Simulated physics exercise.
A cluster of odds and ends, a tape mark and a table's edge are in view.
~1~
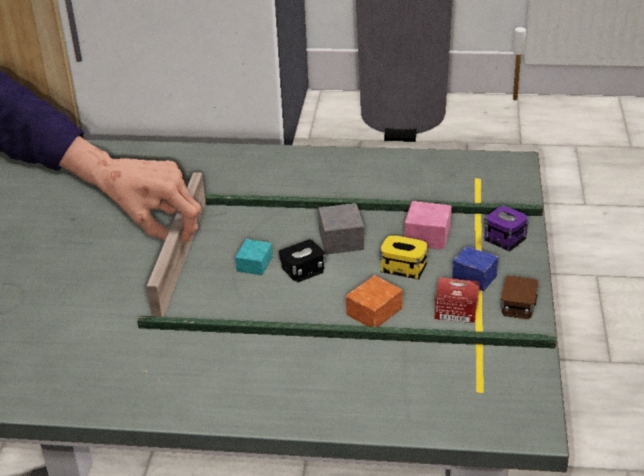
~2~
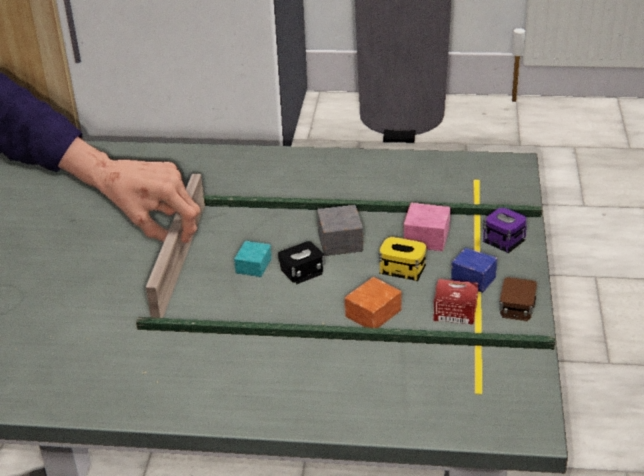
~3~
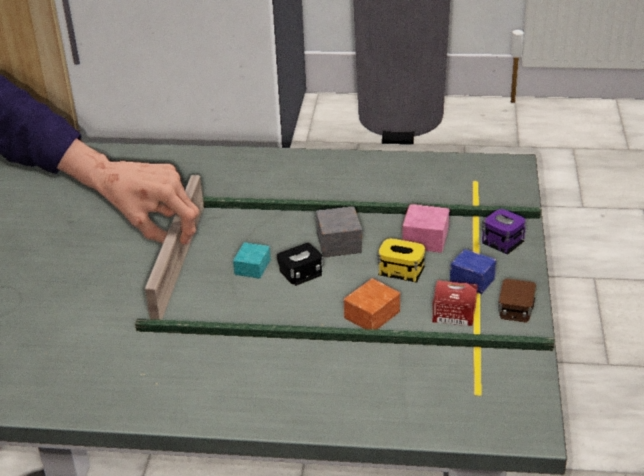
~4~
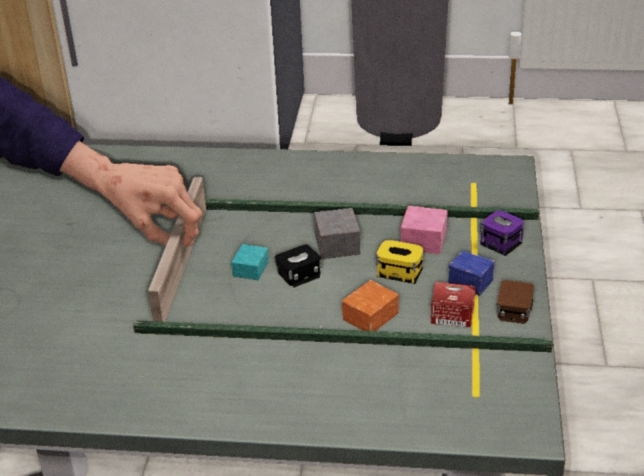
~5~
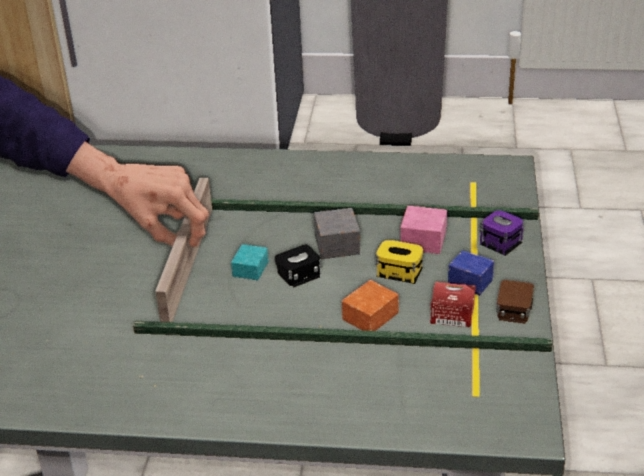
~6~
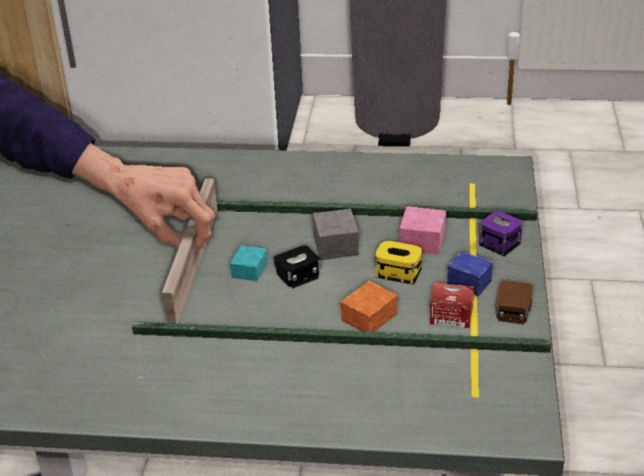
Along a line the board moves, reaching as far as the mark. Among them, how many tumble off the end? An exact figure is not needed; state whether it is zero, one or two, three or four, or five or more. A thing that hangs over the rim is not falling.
The number falling off is three or four.
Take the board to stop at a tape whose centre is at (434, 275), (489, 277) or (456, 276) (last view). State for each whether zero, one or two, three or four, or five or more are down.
First not one, then 5 or more, and lastly either one or two.
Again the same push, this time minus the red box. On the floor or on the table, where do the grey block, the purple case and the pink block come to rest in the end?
In that case the grey block stays where it is, the purple case goes off the edge, the pink block stays where it is.
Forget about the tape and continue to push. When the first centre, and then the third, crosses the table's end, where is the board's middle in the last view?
At (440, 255) for the first, at (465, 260) for the third.
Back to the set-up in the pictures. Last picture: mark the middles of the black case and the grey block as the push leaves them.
Listed as asked: First (519, 287), and then (493, 241).
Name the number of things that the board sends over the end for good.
It comes to 3.
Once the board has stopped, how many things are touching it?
That makes 3.
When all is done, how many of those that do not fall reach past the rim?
3 in all.
Early on, none off yet; brown case at rest near (514, 303); purple case at rest near (501, 233); blue block at rest near (470, 273).
A while later, none off yet; brown case at rest near (514, 303); purple case at rest near (501, 233); blue block moving near (475, 274).
Further along, none off yet; brown case travelled a little near (531, 305); purple case travelled about its own width near (534, 232); blue block travelled about its own width near (509, 276).
Finally, the number that fall off is three or four; lost, blue block, purple case and brown case.
